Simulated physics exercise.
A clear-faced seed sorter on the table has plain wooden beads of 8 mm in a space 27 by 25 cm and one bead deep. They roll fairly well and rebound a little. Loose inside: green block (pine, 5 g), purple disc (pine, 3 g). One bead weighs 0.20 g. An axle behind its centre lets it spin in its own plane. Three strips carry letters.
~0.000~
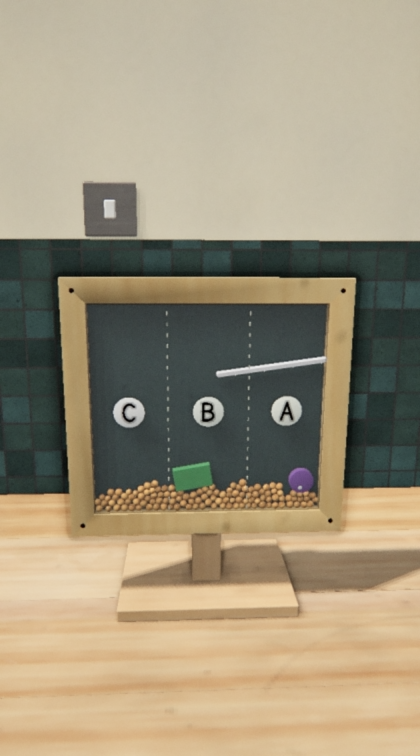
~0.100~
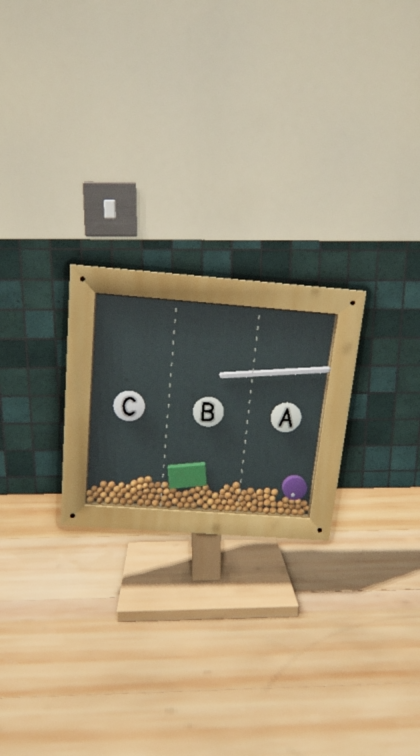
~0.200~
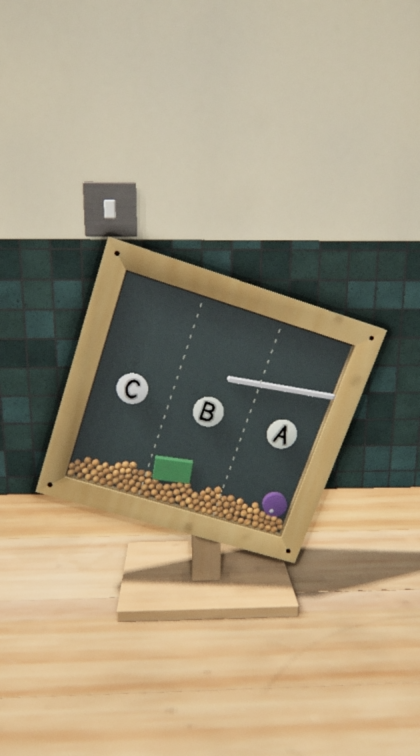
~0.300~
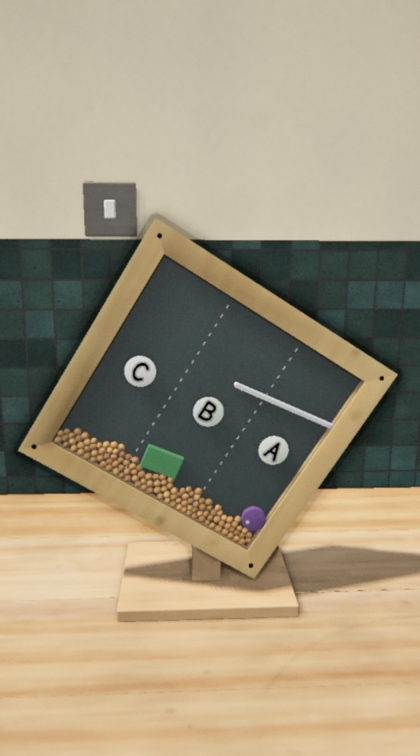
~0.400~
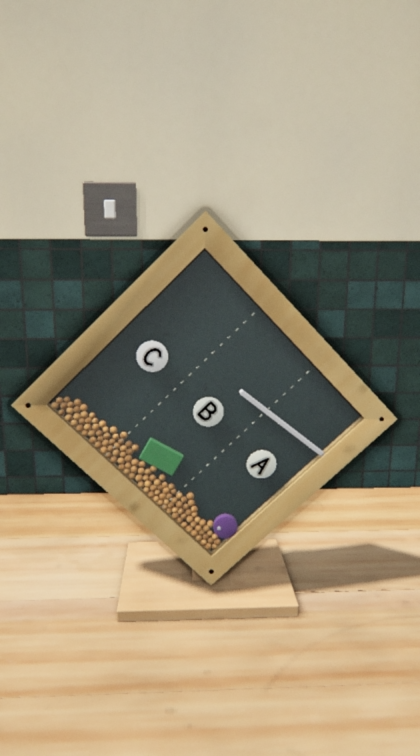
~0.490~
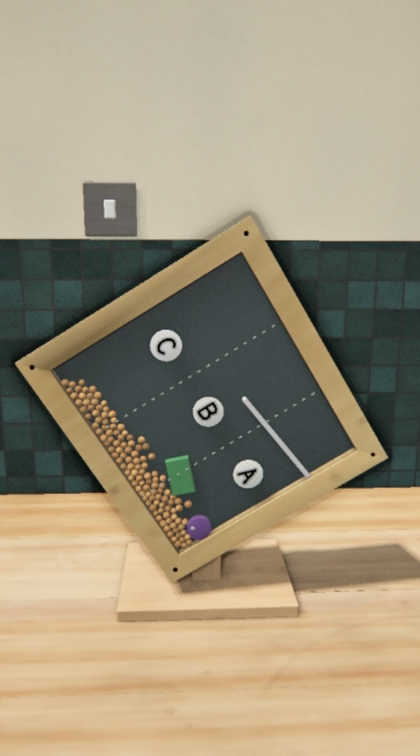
The footage shows a square wooden frame with a clear face turning steadily clockwise on its stand, while small orange-brown beads stay heaped along one inner side and a green block tilts and slides down toward a purple disc.
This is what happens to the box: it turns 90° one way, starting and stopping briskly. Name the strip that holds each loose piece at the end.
Purple disc: A, green block: A.
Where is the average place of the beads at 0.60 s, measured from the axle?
About 8 cm left and 7 cm below.
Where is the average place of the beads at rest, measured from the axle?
Some 5 cm left and 10 cm below.
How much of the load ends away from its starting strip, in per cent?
Roughly 70 per cent.
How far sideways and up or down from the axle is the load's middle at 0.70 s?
Some 8 cm left and 8 cm below.
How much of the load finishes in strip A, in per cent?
About 100 per cent.
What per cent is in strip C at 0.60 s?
Roughly 5 per cent.
After 0.60 s, it stands 74° clockwise; the beads' middle is 8 cm left of and 7 cm below the centre; A 55 %, B 35 %, C 5 %; green block in A; purple disc in A.
After 0.70 s, it stands 86° clockwise; the beads' middle is 8 cm left of and 8 cm below the centre; A 80 %, B 15 %, C 5 %; green block in A; purple disc in A.
After 0.79 s, it stands 90° clockwise; the beads' middle is 7 cm left of and 8 cm below the centre; A 90 %, B 10 %; green block in A; purple disc in A.
At rest by 2.1 s, it stands 90° clockwise; A 100 %, B 0 %, C 0 %; green block in A; purple disc in A.
